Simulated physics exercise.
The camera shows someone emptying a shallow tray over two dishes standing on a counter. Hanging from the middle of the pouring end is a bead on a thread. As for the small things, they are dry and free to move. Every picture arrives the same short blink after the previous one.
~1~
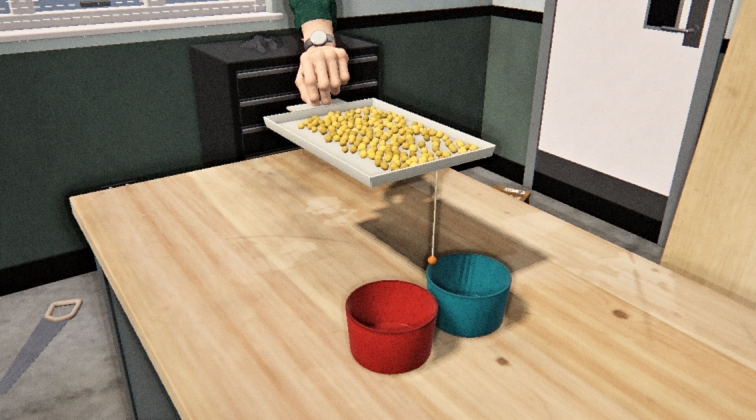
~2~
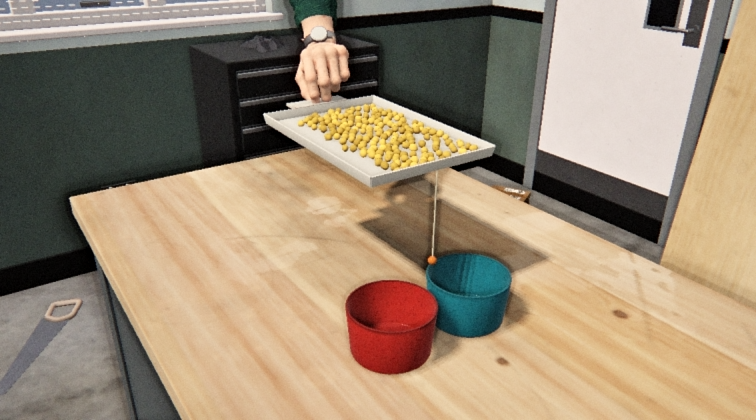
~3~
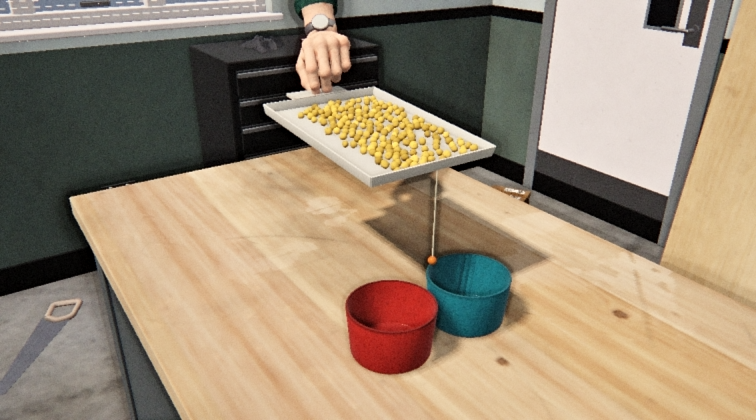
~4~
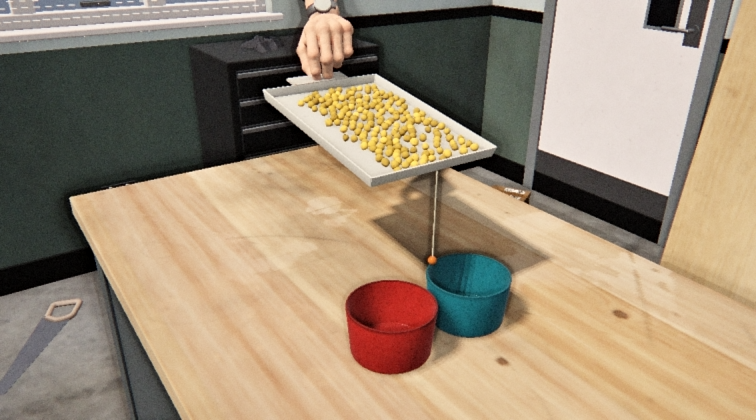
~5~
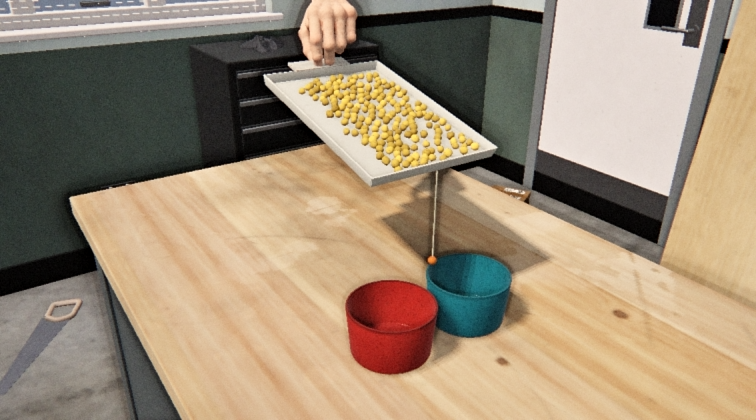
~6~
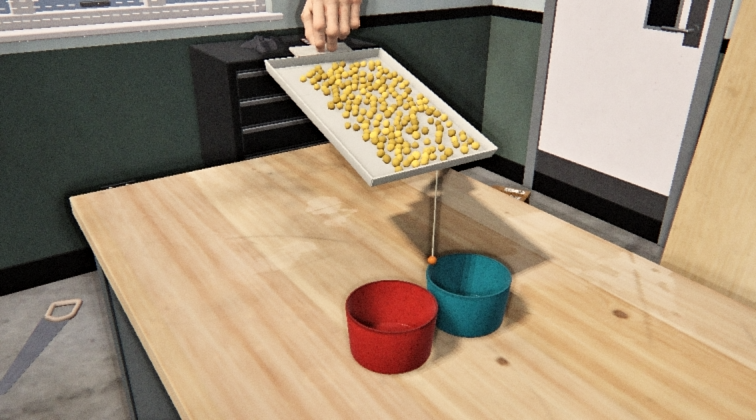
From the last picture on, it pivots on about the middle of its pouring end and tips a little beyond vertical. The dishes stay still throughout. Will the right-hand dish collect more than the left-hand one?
Yes.
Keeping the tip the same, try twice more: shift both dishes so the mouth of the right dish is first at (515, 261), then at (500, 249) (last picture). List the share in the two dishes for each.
70 %, 30 %.
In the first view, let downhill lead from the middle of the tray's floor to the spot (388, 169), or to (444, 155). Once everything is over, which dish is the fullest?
Try 1: The left-side dish; try 2: The right-side dish.
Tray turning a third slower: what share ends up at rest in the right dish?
Around 40 percent.
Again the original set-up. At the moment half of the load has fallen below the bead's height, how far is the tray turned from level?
It has tipped about 115 degrees.
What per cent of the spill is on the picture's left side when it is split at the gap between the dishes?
Left portion: Around 0 %.
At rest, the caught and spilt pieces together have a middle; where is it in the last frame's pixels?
Resting centre, last frame: Roughly (471, 323).
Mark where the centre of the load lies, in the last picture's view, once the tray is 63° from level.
Roughly at (436, 128).
Soon, tray tipped steeply; nearly all on the tray; a stray few in the air.
A while on, tray tipped past a quarter turn; most on the tray; a small part in the right dish; a stray few outside both; a small part in the air.
Towards the end, tray tipped past a quarter turn; a small part in the left dish; about half in the right dish; about a third outside both.
Finally, tray tipped past a quarter turn; a small part in the left dish; about half in the right dish; about a third outside both.
